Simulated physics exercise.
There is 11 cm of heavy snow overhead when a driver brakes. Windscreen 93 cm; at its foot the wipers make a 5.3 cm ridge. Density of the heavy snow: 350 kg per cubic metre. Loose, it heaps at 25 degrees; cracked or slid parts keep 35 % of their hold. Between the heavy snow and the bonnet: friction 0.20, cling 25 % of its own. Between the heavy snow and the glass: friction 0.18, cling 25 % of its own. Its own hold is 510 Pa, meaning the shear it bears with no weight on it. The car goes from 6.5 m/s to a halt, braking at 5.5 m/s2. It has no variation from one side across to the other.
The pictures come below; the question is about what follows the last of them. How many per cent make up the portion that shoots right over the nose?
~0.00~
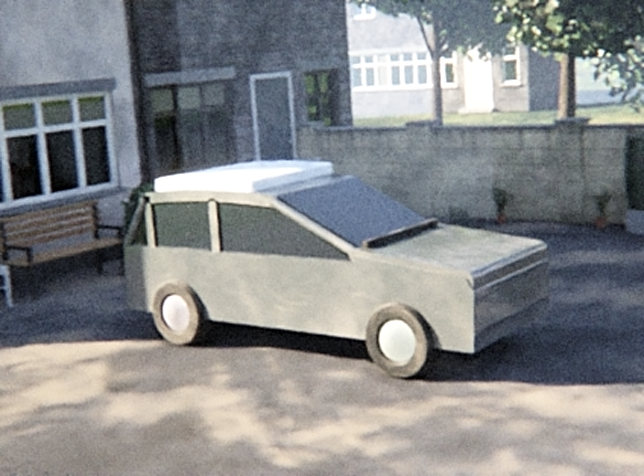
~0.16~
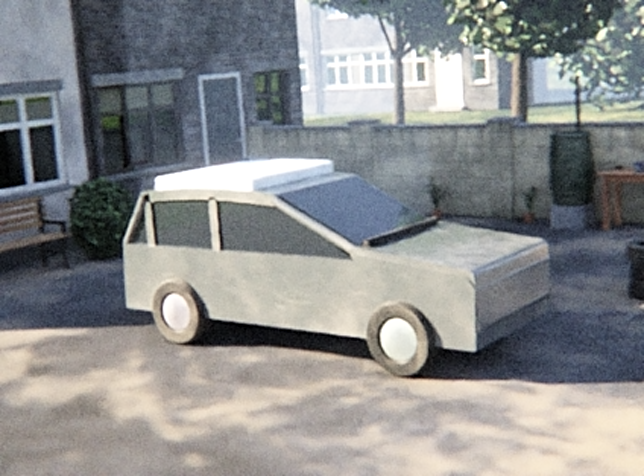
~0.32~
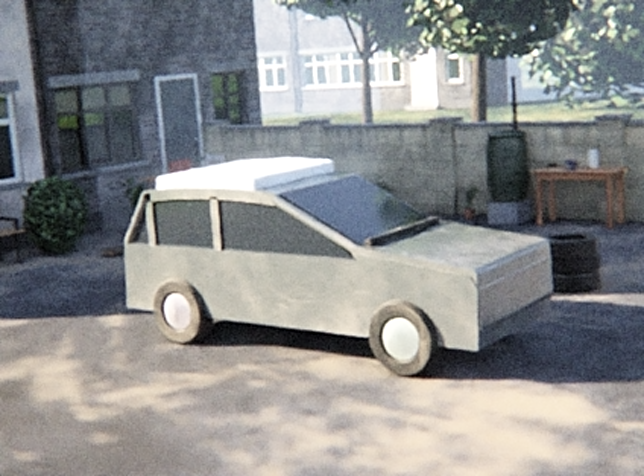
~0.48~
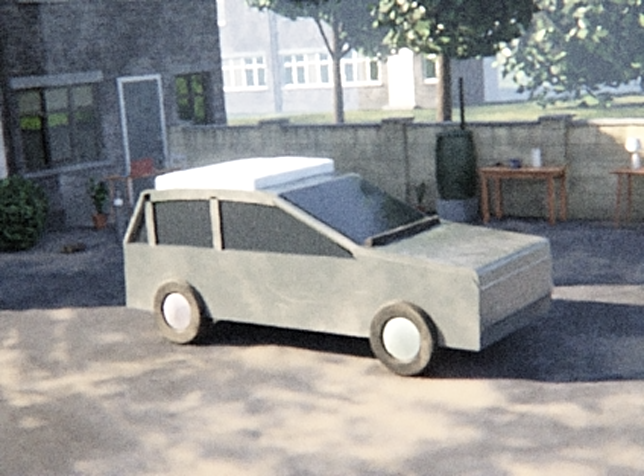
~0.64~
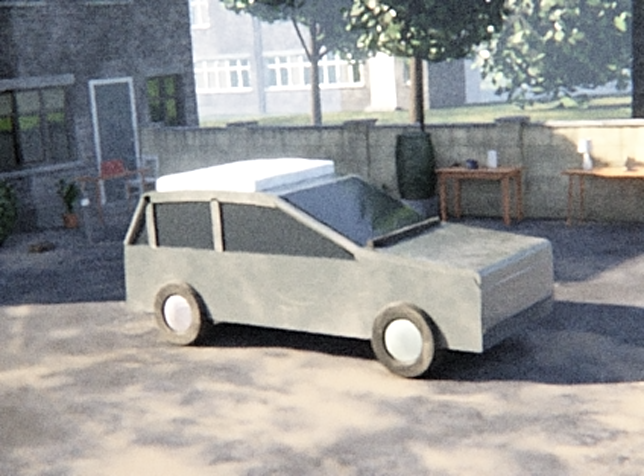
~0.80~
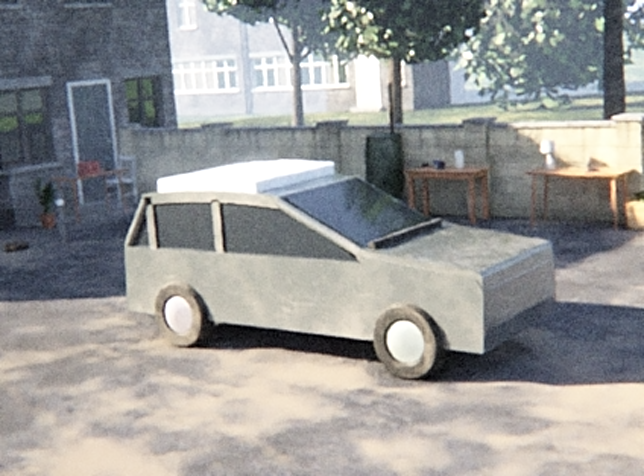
I would say about 0 per cent.
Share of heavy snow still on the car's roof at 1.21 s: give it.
Some 100 in a hundred.
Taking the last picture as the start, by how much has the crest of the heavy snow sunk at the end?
Some 0 cm.
After 1.21 s, all of the snow is on the roof, none on the glass, none on the bonnet and none has gone off the nose.
After 1.70 s, all of the snow is on the roof, none on the glass, none on the bonnet and none has gone off the nose.
After 2.19 s, all of the snow is on the roof, none on the glass, none on the bonnet and none has gone off the nose.
After 2.68 s, all of the snow is on the roof, none on the glass, none on the bonnet and none has gone off the nose.
After 2.78 s, all of the snow is on the roof, none on the glass, none on the bonnet and none has gone off the nose.
